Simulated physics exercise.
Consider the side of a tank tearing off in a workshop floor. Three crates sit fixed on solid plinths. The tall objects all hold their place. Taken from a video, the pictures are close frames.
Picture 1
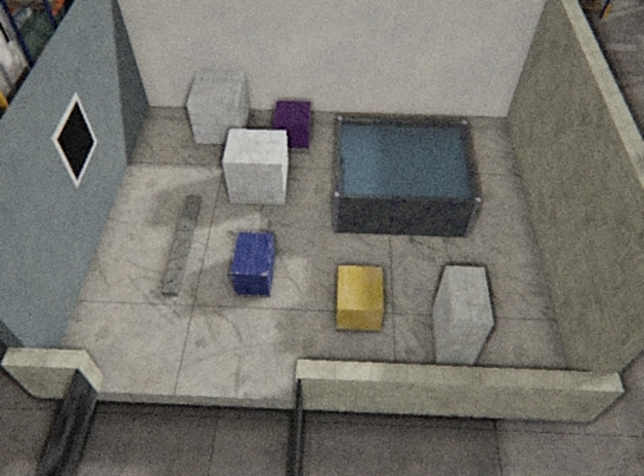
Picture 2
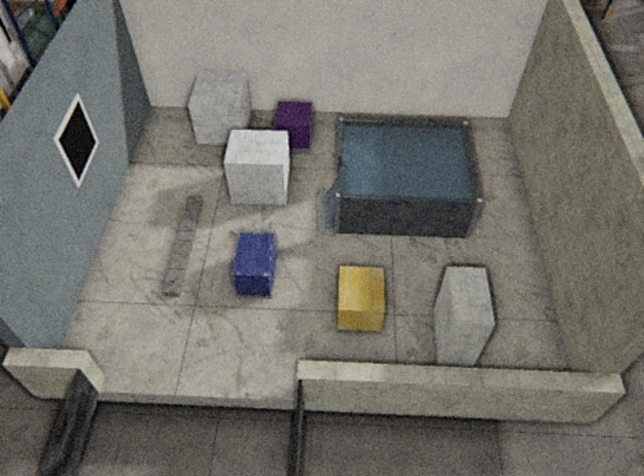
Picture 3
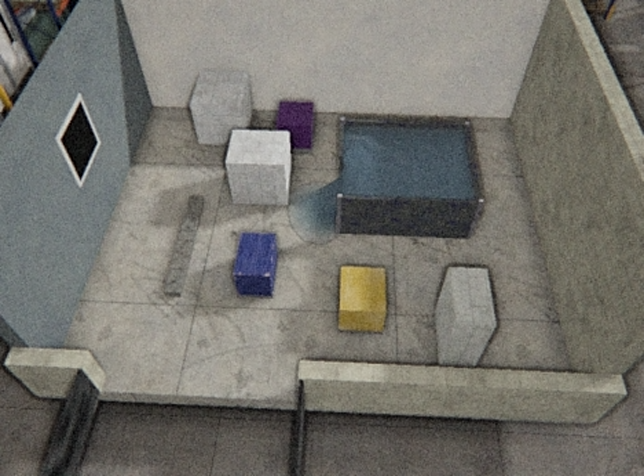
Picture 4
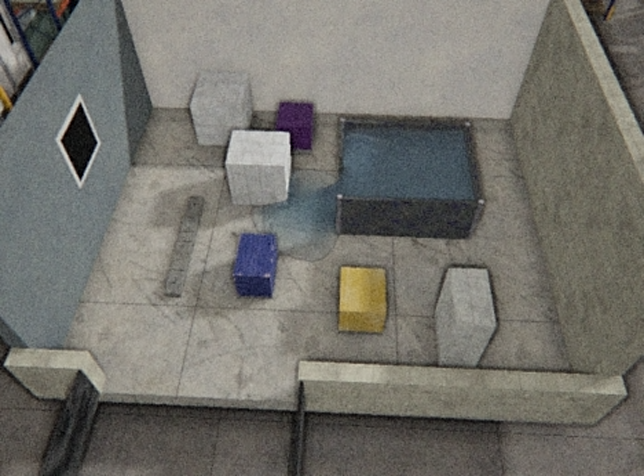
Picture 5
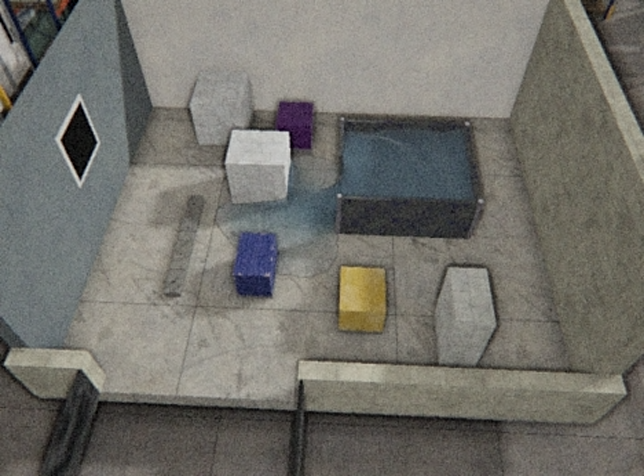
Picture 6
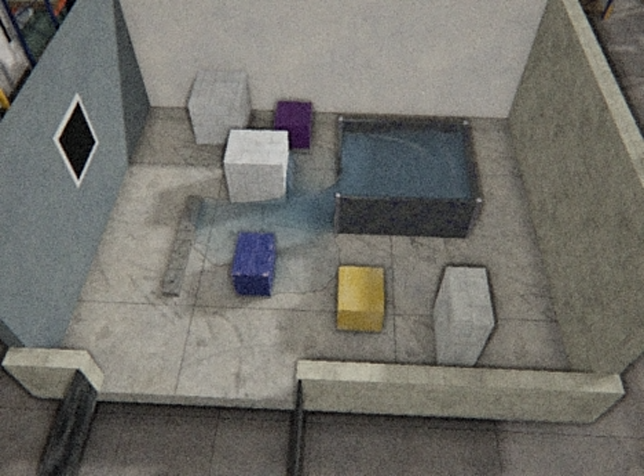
Water burst from the left side of a dark open tank and spread left across the grey floor, passing between the white and blue blocks to the long thin strip, while the blocks stayed put.
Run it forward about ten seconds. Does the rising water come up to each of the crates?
The yellow crate - no, it does not. The blue crate - yes, it does. The purple crate - yes, it does.
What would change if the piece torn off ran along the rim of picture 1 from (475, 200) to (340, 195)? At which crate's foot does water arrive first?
Answer: The one in yellow.
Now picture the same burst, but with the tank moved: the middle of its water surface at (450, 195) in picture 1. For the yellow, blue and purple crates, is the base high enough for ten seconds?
Going through them, the yellow one gets flooded, the blue one gets flooded and the purple one gets flooded.
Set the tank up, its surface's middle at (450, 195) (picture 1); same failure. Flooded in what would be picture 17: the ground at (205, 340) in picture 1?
At that place: Covered.
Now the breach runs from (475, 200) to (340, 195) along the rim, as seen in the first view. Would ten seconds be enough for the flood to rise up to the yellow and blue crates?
In that case the yellow one is flooded and the blue one is flooded.
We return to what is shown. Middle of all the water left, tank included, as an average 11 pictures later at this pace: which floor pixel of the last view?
That comes out near (325, 207).
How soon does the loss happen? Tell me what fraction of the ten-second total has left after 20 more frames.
Close to 15 per cent.
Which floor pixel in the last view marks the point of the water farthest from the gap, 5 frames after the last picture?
Somewhere close to (88, 275).
A moment on, water covers 30 % of the floor; the yellow crate water round its plinth, the blue crate water round its plinth, the purple crate water round its plinth.
Next, water covers 55 % of the floor; the yellow crate water round its plinth, the blue crate water round its plinth, the purple crate water round its plinth.
Then, water covers 65 % of the floor; the yellow crate water round its plinth, the blue crate water round its plinth, the purple crate water round its plinth.
Later, water covers 80 % of the floor; the yellow crate water round its plinth, the blue crate water round its plinth, the purple crate water round its plinth.
In the end, water covers 95 % of the floor; the yellow crate stayed above the water, the blue crate was topped, the purple crate was topped.
